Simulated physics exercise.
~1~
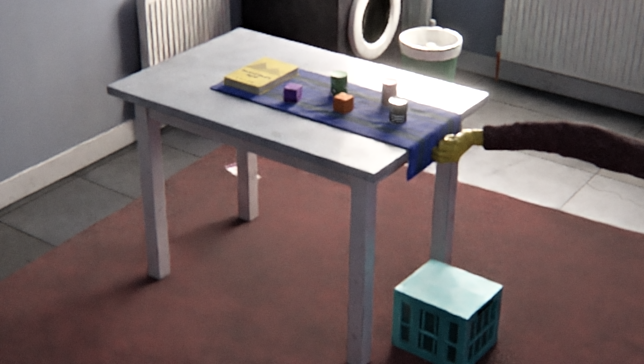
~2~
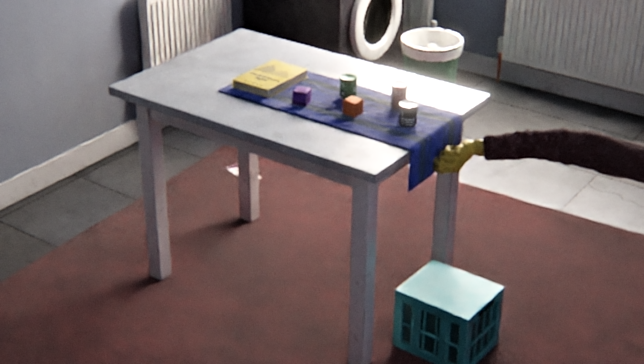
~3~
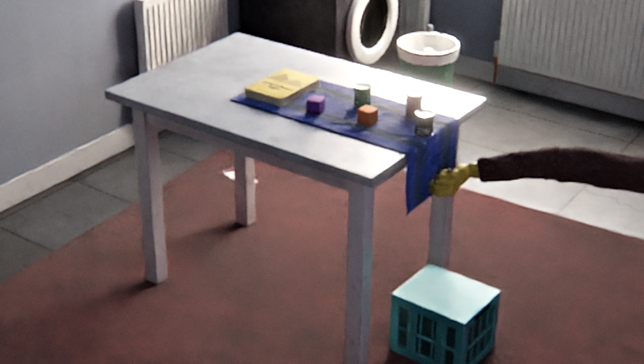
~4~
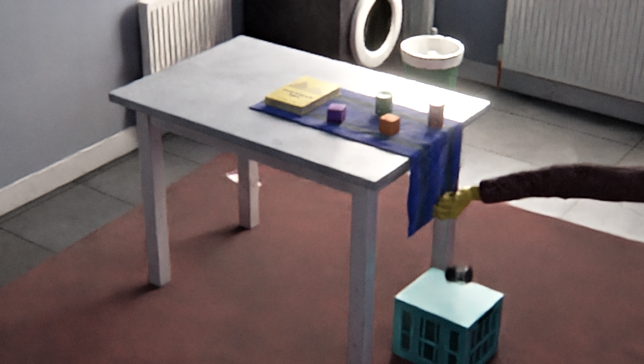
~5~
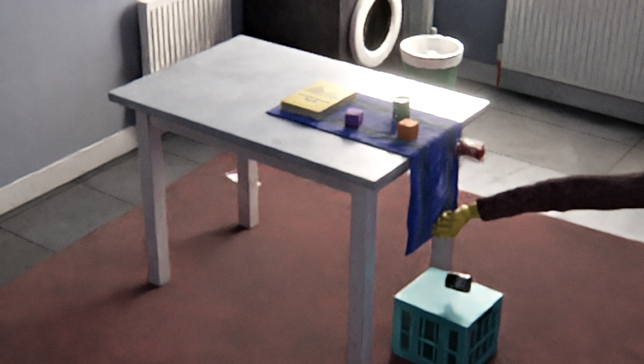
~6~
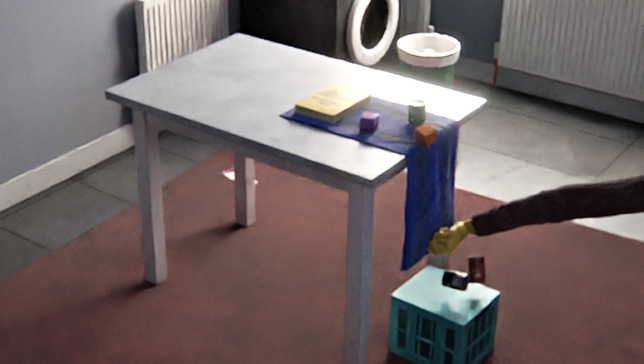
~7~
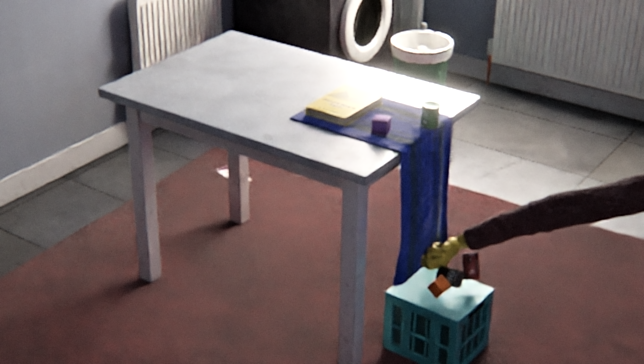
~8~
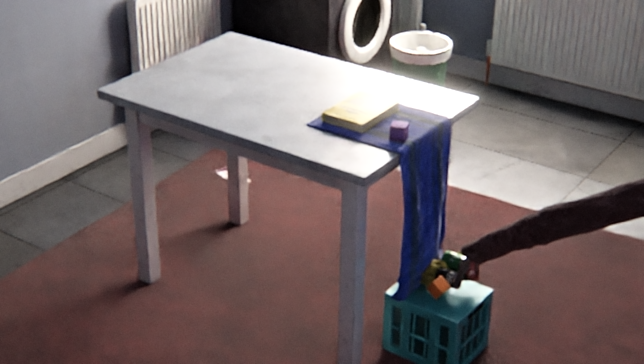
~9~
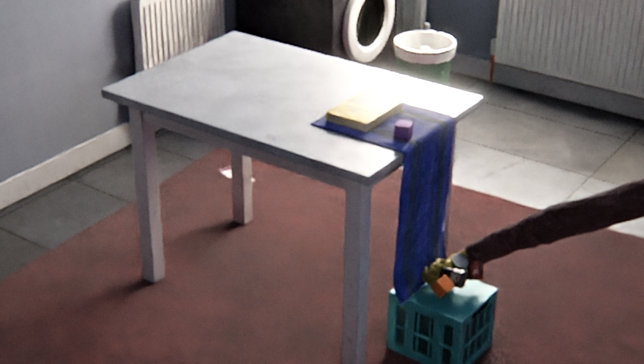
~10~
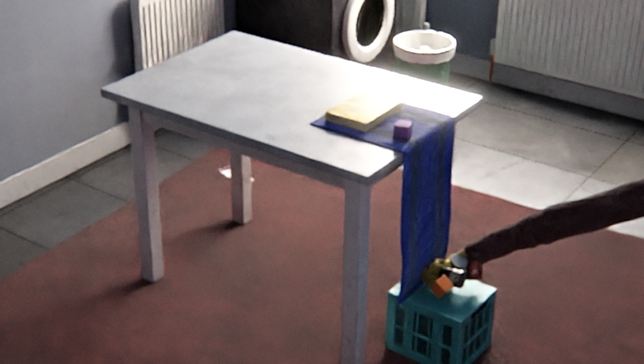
Room with table, gloved hand pulling blue scarf down to turquoise crate, four small objects falling, purple cube and yellow book remaining.
